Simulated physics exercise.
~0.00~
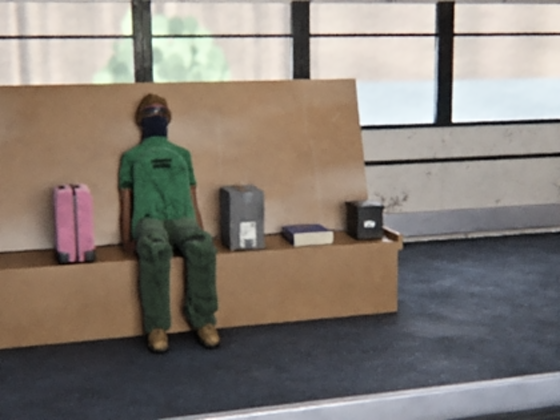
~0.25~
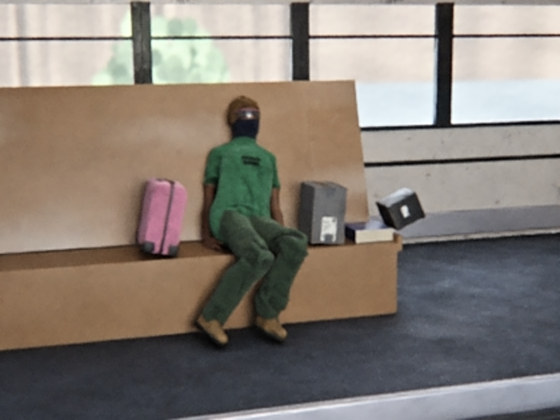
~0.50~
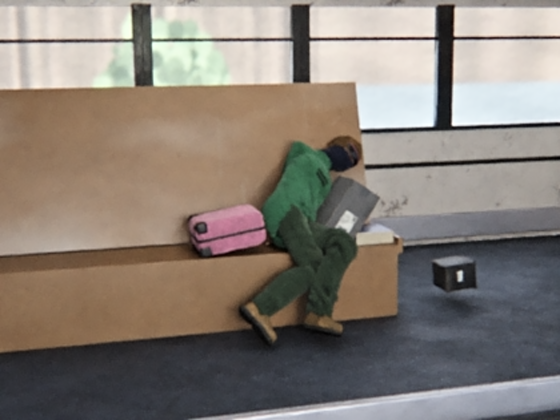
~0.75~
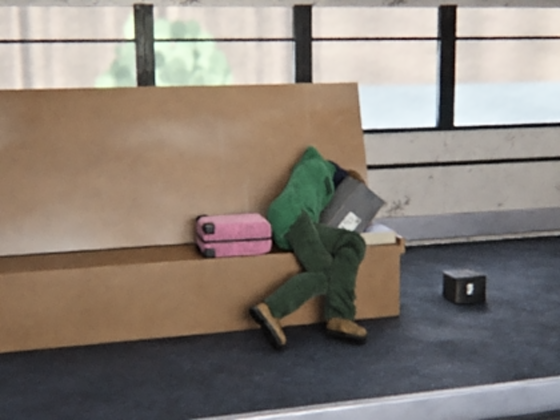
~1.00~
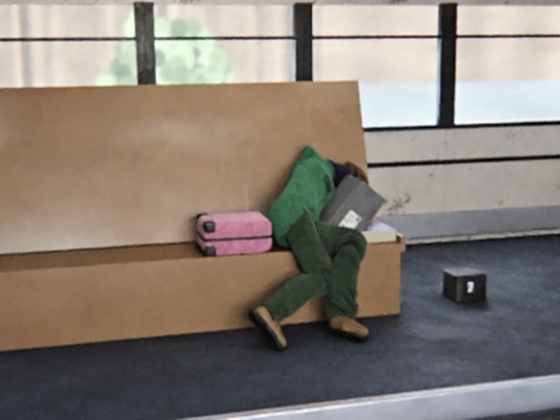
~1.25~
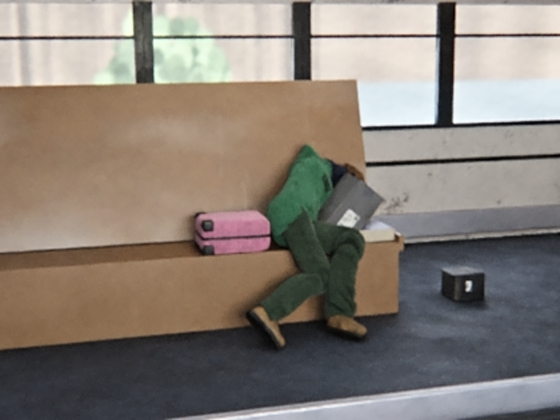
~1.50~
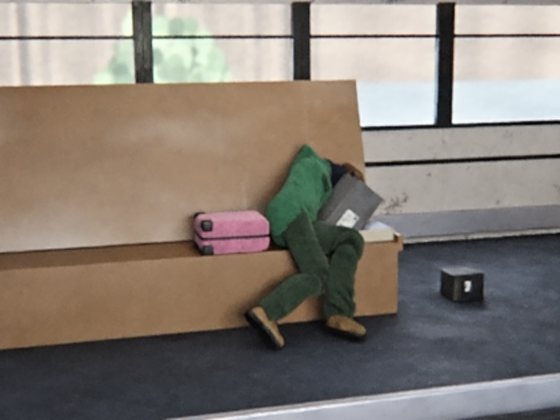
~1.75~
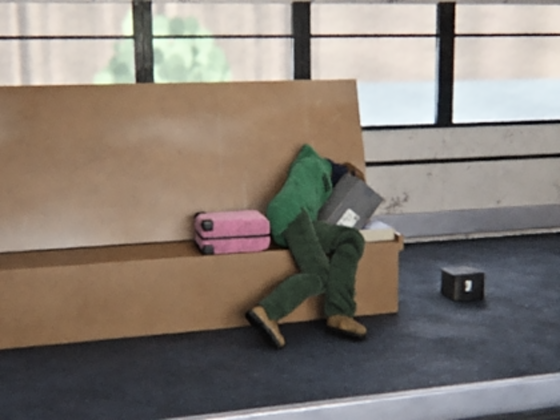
At first, a passenger in a green shirt sits upright on a long tan bench, with a pink case on the left and a grey pack, a blue folder and a black tub on the right. Then everything slides right along the seat, the pink case leaning and the black tub tipping over the bench's end. The passenger topples right against the grey pack, head down, as the pink case falls onto its side and the tub drops. Finally, the tub rests on the dark floor, while the slumped passenger, leaning pack, folder and pink case stay on the bench, still.
